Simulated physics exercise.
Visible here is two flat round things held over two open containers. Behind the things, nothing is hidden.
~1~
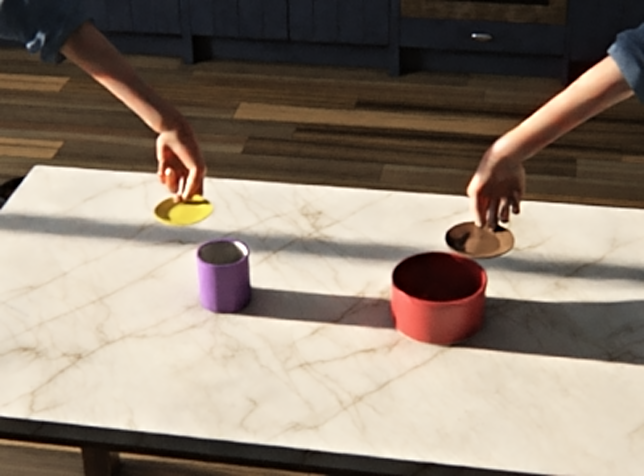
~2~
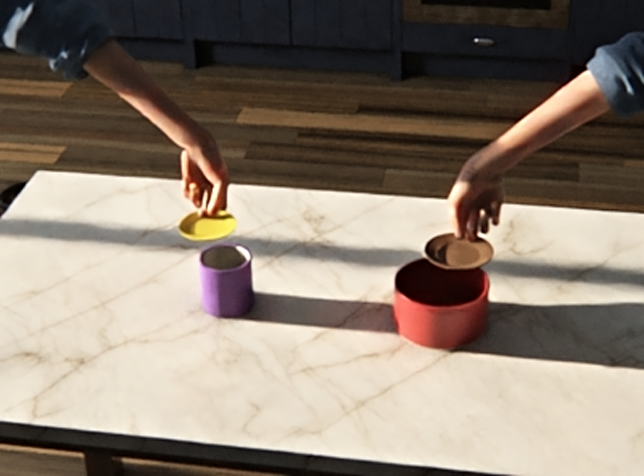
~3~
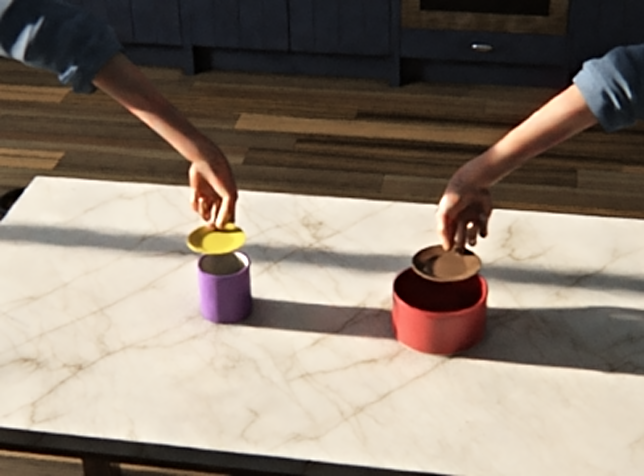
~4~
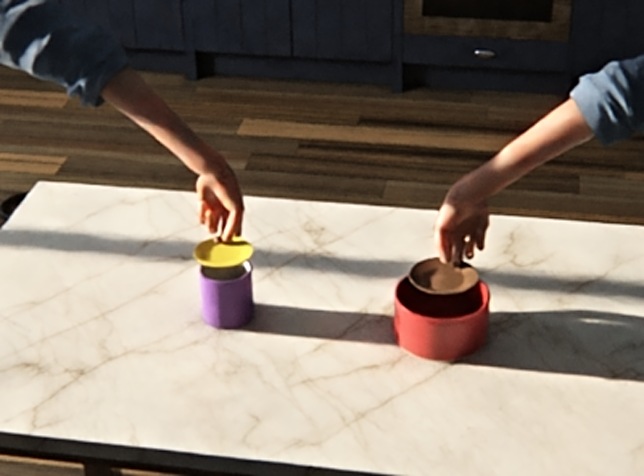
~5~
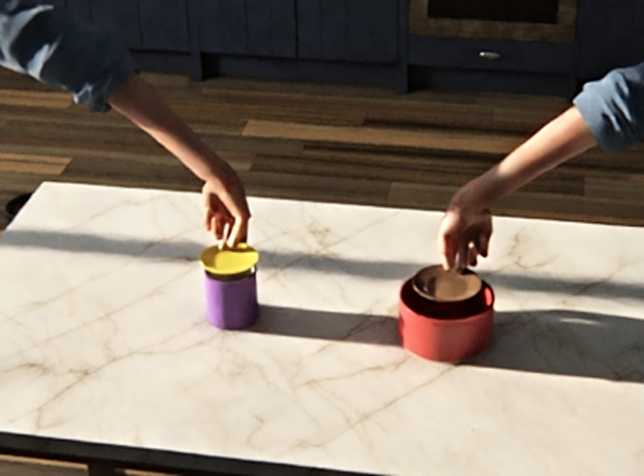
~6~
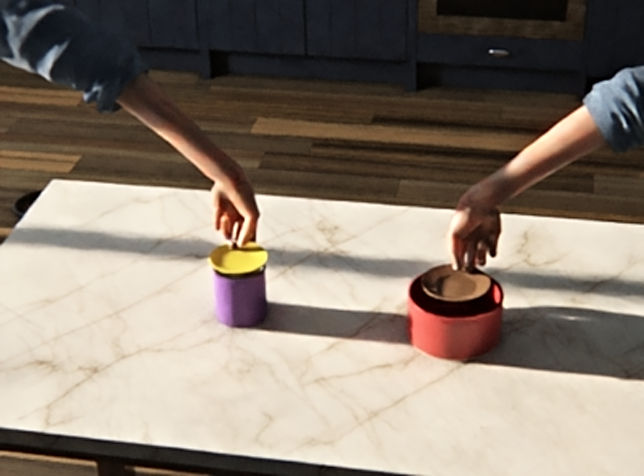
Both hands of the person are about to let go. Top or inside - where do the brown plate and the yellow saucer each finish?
The brown plate finishes inside, the yellow saucer finishes on top.
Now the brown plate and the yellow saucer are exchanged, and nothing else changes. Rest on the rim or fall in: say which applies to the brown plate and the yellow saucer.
For the brown plate, it perches on top; for the yellow saucer, it drops in.
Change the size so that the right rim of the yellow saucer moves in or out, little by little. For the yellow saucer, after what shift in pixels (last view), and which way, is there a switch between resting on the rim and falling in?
Roughly 4 pixels, to the left.
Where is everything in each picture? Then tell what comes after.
Still on the way; brown plate (479, 242); yellow saucer (183, 212); left pot (224, 276), in the first picture.
Still on the way; yellow saucer (208, 227); right jar (441, 302), in the second picture.
Still on the way; brown plate (446, 265); left pot (225, 286), in the third picture.
Still on the way; yellow saucer (224, 253); right jar (441, 314), in the fourth picture.
Still on the way; brown plate (447, 285); left pot (232, 293), in the fifth picture.
In place, still held; brown plate (456, 285); yellow saucer (238, 259); right jar (455, 313), in the sixth picture.
Then, 0.16 s later than the last frame, brown plate dropping near (455, 320); yellow saucer sitting on the rim near (239, 264).
When it is over, the brown plate slips past the rim, near (454, 328); the yellow saucer works as a lid, near (239, 264).
